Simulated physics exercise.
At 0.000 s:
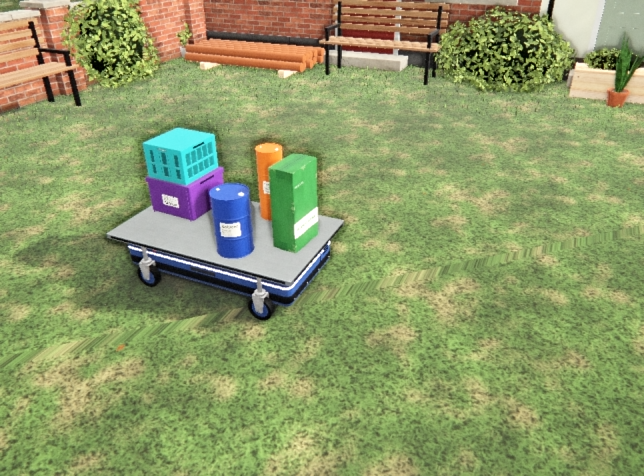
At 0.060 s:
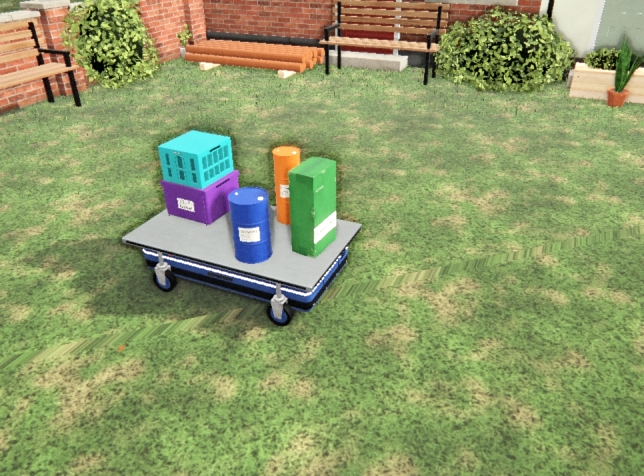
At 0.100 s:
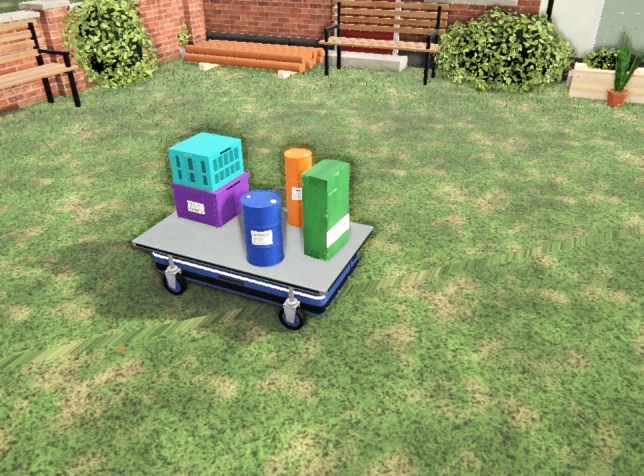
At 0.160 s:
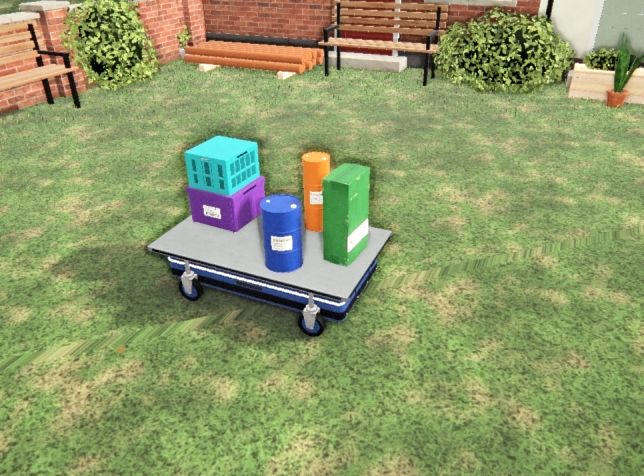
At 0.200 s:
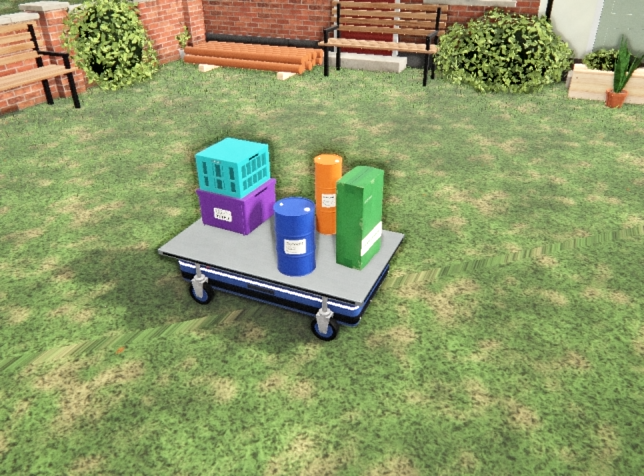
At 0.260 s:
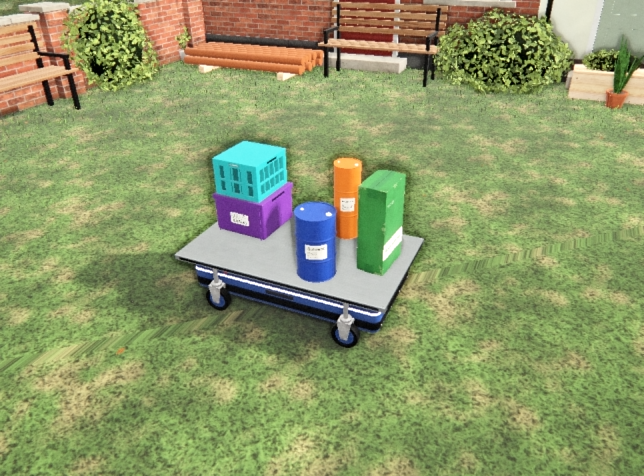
On a patchy lawn near a brick wall and benches, a flat wheeled cart carrying a turquoise crate stacked on a purple tote, blue and orange canisters and a green box rolled a short way right.
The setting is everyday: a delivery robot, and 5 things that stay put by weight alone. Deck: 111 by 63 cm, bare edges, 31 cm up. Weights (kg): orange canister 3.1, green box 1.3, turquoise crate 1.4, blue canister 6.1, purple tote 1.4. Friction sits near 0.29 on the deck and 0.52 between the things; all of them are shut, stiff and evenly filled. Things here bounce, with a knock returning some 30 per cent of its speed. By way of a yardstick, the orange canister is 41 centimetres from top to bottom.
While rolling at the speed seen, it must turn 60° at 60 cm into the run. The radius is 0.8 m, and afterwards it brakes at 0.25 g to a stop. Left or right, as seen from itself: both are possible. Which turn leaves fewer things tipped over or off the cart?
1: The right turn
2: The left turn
2, the left turn.
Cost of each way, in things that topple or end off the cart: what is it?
The left turn costs 3 and the right turn costs 5.
Turning left. At 0.66 s, 119 cm covered, turned 31°; green box and blue canister now off the cart; orange canister moved 27 cm near (480, 209); turquoise crate moved 2 cm.
After 0.96 s, 173 cm covered, turned 60°; orange canister now off the cart; turquoise crate moved 8 cm; purple tote moved 8 cm.
After 1.36 s, 226 cm covered, turned 60°; turquoise crate moved 9 cm; purple tote moved 8 cm.
In the end (2.1 s), off the cart, orange canister, green box and blue canister; the other 2 under 10 cm from the start.
Turning right instead, orange canister, green box, turquoise crate, blue canister and purple tote tipped over or off the cart, 5 of 5 in all.
